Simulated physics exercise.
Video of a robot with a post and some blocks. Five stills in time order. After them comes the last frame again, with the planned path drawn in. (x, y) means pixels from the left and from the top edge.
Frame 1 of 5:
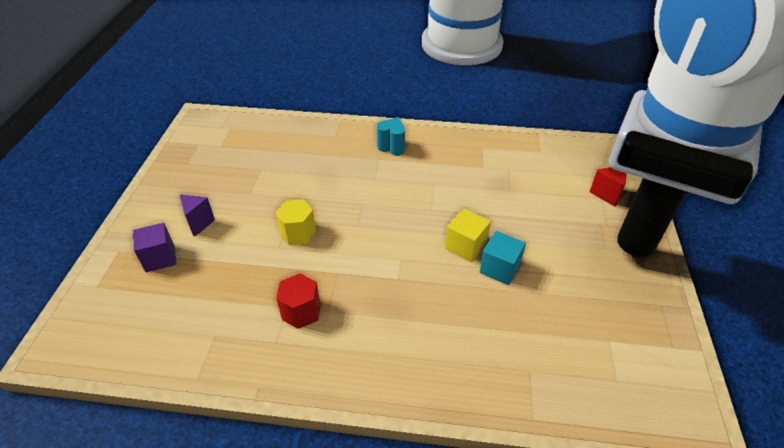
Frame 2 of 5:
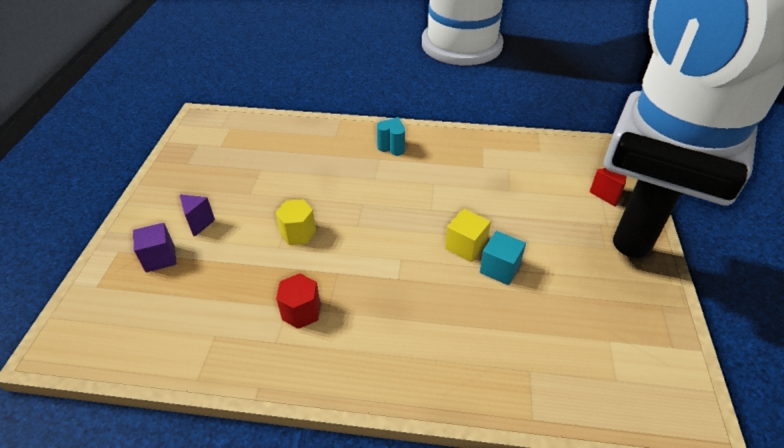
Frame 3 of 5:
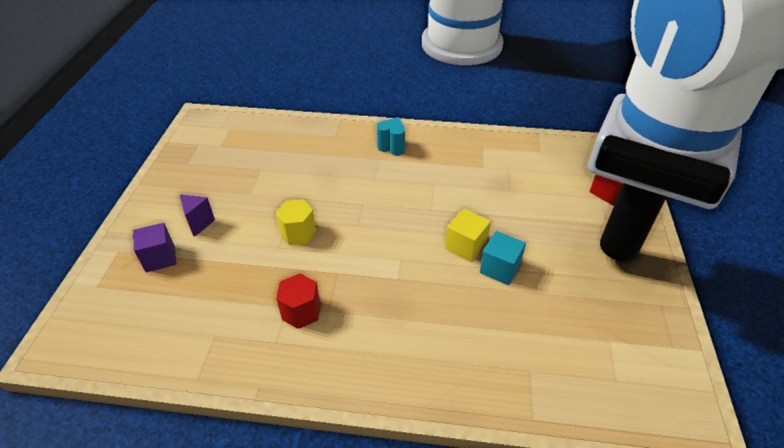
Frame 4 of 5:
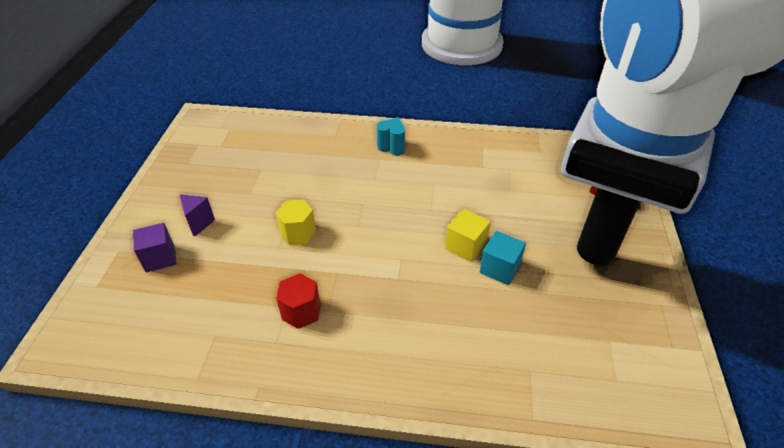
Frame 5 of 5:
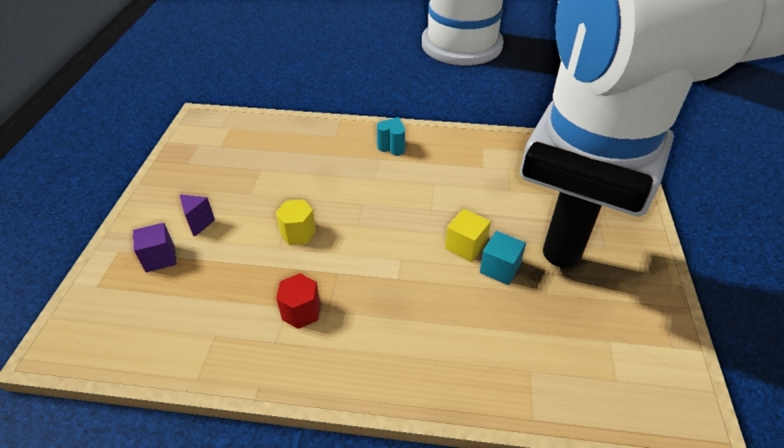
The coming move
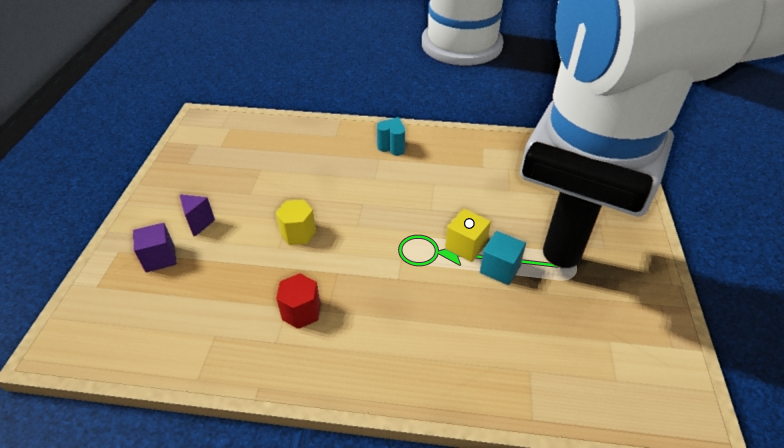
On a wooden board over blue carpet, a white and blue robot arm moves its black post left toward still coloured blocks.
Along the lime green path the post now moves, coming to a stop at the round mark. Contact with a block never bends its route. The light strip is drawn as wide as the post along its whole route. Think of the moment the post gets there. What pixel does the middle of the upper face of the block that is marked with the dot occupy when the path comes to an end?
Around pixel (411, 204).
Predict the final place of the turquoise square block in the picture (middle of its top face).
That would be at about pixel (446, 258).
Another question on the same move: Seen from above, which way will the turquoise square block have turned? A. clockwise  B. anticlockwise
B.
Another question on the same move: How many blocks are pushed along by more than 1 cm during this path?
It displaces two.
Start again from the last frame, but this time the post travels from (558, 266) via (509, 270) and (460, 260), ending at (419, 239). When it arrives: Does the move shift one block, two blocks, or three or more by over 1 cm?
The answer will be two.
The drawn path runs straight from (558, 266) to (419, 250); the dot is on the yellow square block.
On the path given first. One third of the way, post (511, 249); yellow square block (462, 222), turned 25° clockwise; turquoise square block (479, 250), turned 25° anticlockwise.
Two thirds of the way, post (464, 244); yellow square block (439, 215); turquoise square block (450, 257), turned 100° anticlockwise.
At the end, post (419, 239); yellow square block (411, 204), turned 50° clockwise; turquoise square block (446, 258), turned 115° anticlockwise.
